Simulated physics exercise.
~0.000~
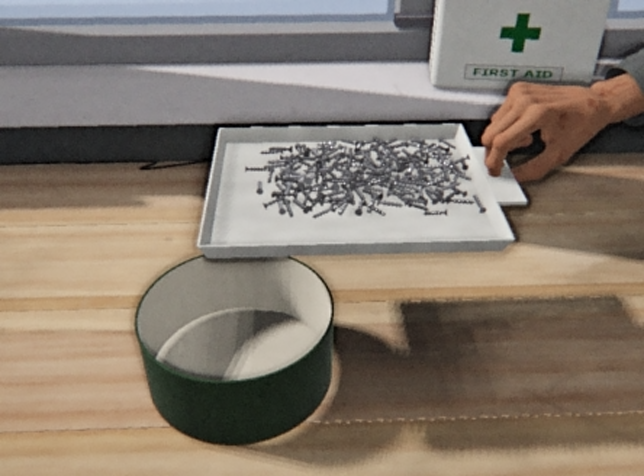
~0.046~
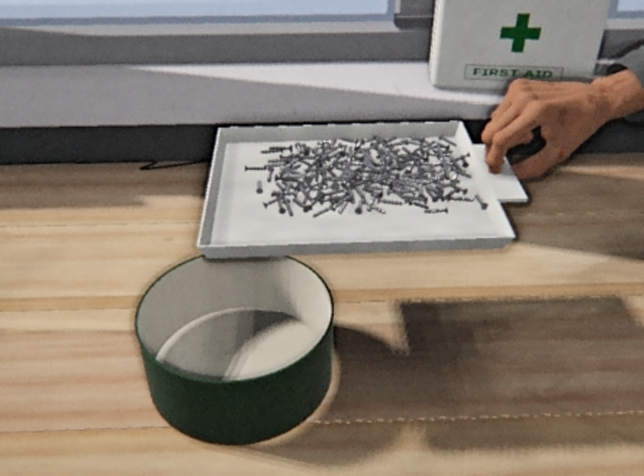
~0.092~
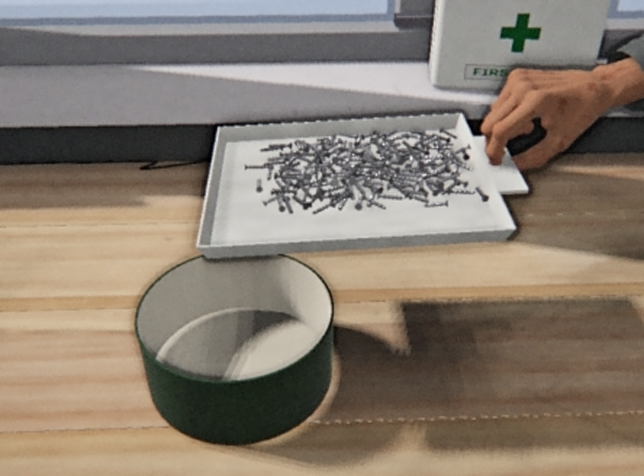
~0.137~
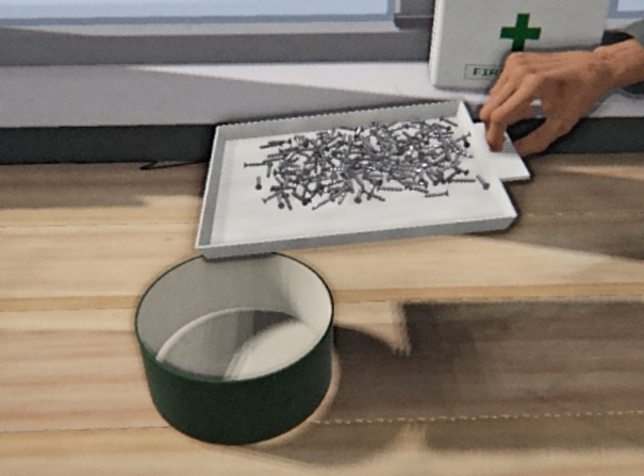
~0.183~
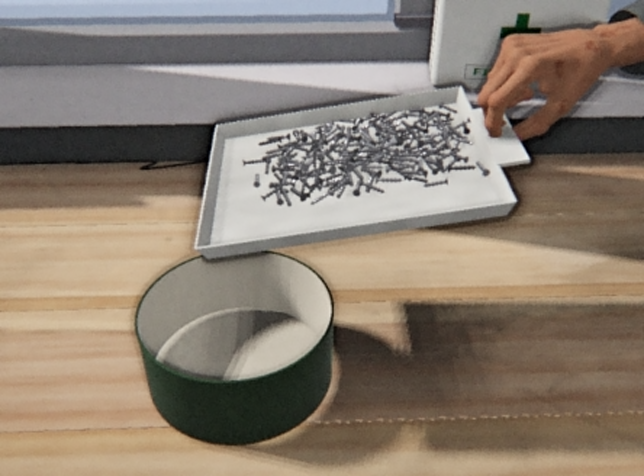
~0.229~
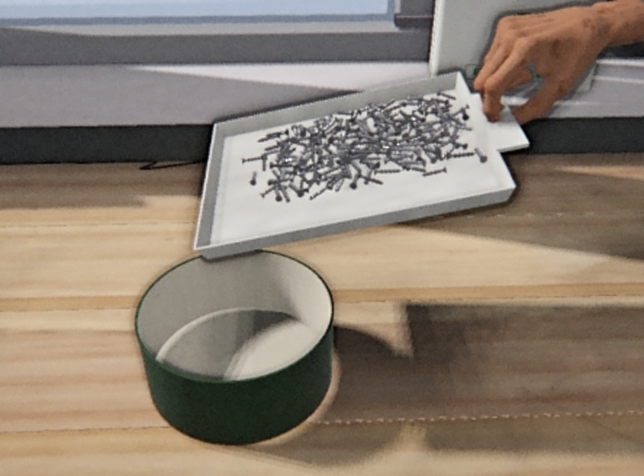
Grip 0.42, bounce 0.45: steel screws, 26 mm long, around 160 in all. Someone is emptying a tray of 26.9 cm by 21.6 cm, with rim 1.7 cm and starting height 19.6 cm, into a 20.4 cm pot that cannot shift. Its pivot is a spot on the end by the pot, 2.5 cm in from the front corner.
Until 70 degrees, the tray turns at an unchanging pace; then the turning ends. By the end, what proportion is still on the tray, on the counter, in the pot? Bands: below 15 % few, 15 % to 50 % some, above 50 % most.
Result: Left on the tray: Some, counter: Some, pot: Some.
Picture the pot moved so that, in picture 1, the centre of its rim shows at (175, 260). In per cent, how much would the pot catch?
About 60 per cent.
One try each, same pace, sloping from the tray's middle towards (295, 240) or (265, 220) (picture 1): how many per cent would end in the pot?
Around 65 % for the first direction, around 65 % for the second.
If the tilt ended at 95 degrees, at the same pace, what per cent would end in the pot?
You'd end up with some 55 % in the pot.
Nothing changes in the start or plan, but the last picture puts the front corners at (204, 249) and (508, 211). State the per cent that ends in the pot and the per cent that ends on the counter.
Final per cent - pot 60, counter 35.
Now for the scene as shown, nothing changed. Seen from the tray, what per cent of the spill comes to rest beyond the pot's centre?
Around 100 per cent, give or take.
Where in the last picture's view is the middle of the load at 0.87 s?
At that time the load is centred around (192, 186).
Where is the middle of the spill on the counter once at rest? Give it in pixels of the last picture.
Centre of spill: Around pixel (113, 334).
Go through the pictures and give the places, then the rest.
In the first picture, tray tilt 0 degrees, front corners at (206, 242) and (505, 235); middle of the pieces at (372, 174); pot at (235, 307).
In the second picture, tray tilt 1 degrees, front corners at (206, 242) and (506, 232); middle of the pieces at (374, 168).
In the third picture, tray tilt 3 degrees, front corners at (205, 242) and (506, 225); middle of the pieces at (374, 163).
In the fourth picture, tray tilt 6 degrees, front corners at (204, 243) and (507, 212), lowest corner left front; middle of the pieces at (373, 156).
In the fifth picture, tray tilt 9 degrees, front corners at (203, 243) and (507, 198), lowest corner left front; middle of the pieces at (369, 151).
In the sixth picture, tray tilt 12 degrees, front corners at (202, 244) and (505, 184), lowest corner left front; middle of the pieces at (367, 143); pot at (235, 307). Its pace works out near 75 degrees a second.
After 0.61 s, tilt 40 degrees; the tray holds 100 %, the pot 0 %.
After 0.87 s, tilt 59 degrees; the tray holds 65 %, the pot 0 %.
After 1.23 s, tilt 70 degrees; the tray holds 35 %, the pot 35 %.
By 2.1 s all is still; tray 30 %, counter 30 %, pot 40 %.
